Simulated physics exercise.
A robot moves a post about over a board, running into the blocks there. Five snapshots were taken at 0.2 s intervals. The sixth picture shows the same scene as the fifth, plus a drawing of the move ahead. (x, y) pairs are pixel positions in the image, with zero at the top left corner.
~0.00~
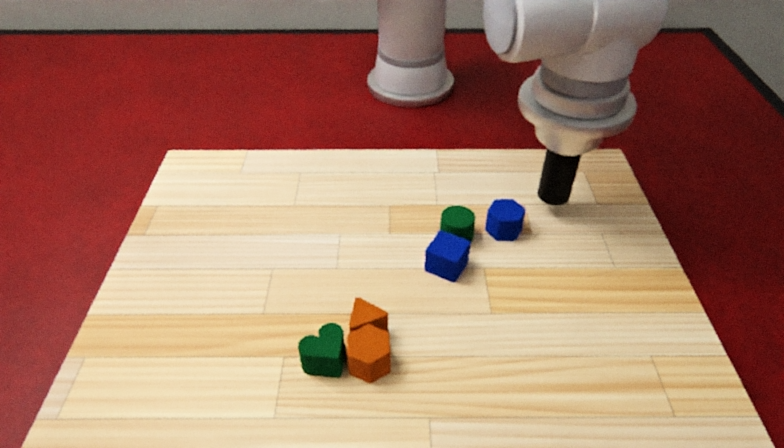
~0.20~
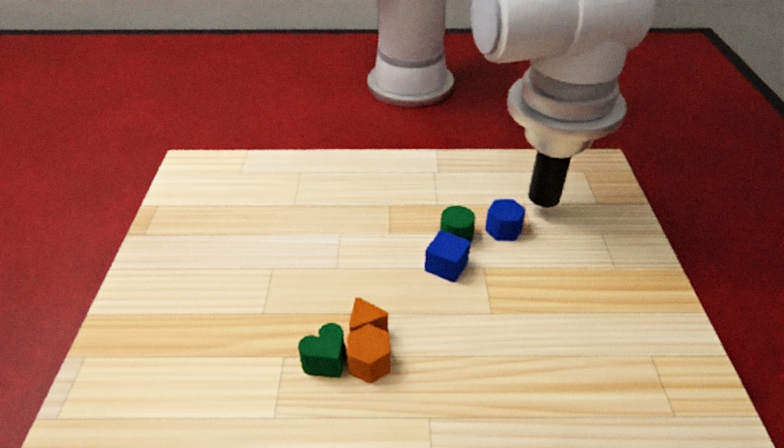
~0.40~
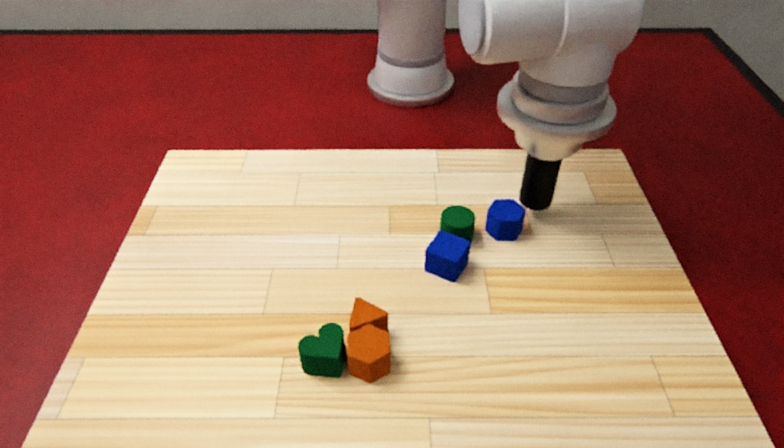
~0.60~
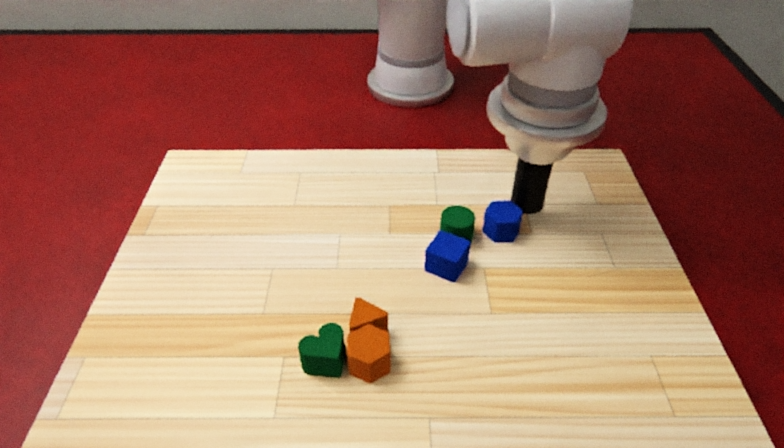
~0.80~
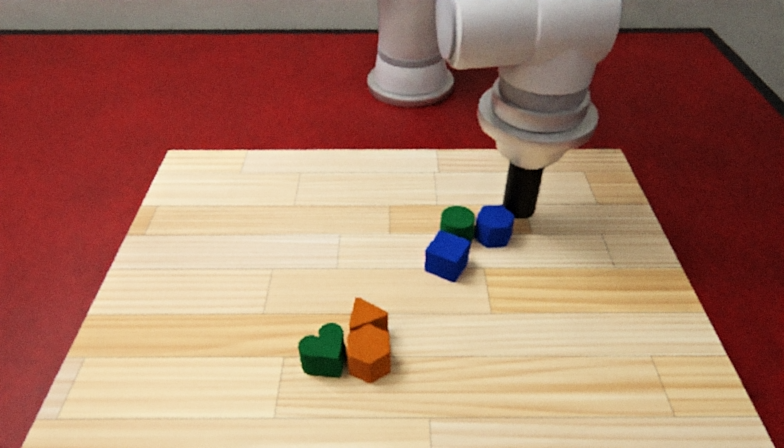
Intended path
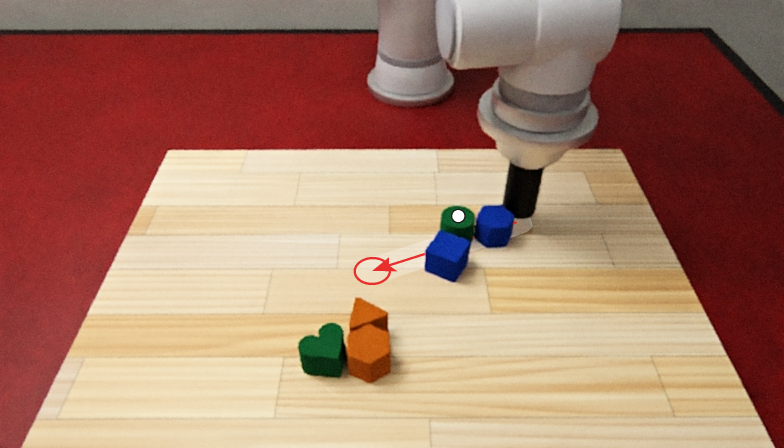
Robot arm moving a black post leftward over a wooden board, then nudging a blue six-sided block toward a green disc.
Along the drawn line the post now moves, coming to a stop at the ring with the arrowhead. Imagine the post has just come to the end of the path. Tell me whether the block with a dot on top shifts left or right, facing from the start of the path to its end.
Towards the right-hand side.
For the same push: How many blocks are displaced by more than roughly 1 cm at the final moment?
I reckon the push displaces three or more of the blocks by more than 1 cm.
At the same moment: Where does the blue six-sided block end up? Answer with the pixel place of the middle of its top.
That would be at about pixel (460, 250).
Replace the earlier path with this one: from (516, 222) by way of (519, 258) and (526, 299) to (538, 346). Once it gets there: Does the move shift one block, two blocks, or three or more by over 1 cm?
I think only one will be displaced.
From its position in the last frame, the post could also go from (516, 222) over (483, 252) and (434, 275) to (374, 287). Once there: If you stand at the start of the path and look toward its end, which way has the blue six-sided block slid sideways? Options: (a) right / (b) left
The answer is b.
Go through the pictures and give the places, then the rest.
Post tip at (553, 196); block tops, orange triangle at (365, 312); blue square at (448, 245); green disc at (458, 216); blue six-sided block at (507, 209), in the first picture.
Post at (544, 198); blocks unchanged, in the second picture.
Post at (535, 200); blocks unchanged, in the third picture.
Post at (527, 204); blue six-sided block at (504, 211), in the fourth picture.
Post at (518, 209); orange triangle at (365, 312); blue square at (448, 245); green disc at (458, 216); blue six-sided block at (496, 216), in the fifth picture.
Path on the board, from (516, 222) directly to (372, 271); the dot is on the green disc.
The first path, step by step. One third of the way, post at (473, 224); blue square at (437, 257), turned 20° clockwise; green disc at (437, 222); blue six-sided block at (466, 242), turned 55° anticlockwise.
Two thirds of the way, post at (423, 241); blue square at (430, 268), turned 35° clockwise; green disc at (389, 228); blue six-sided block at (460, 251), turned 75° anticlockwise.
At the end, post at (372, 257); orange triangle in place; blue square at (430, 268), turned 35° clockwise; green disc at (354, 229); blue six-sided block at (460, 251), turned 75° anticlockwise.
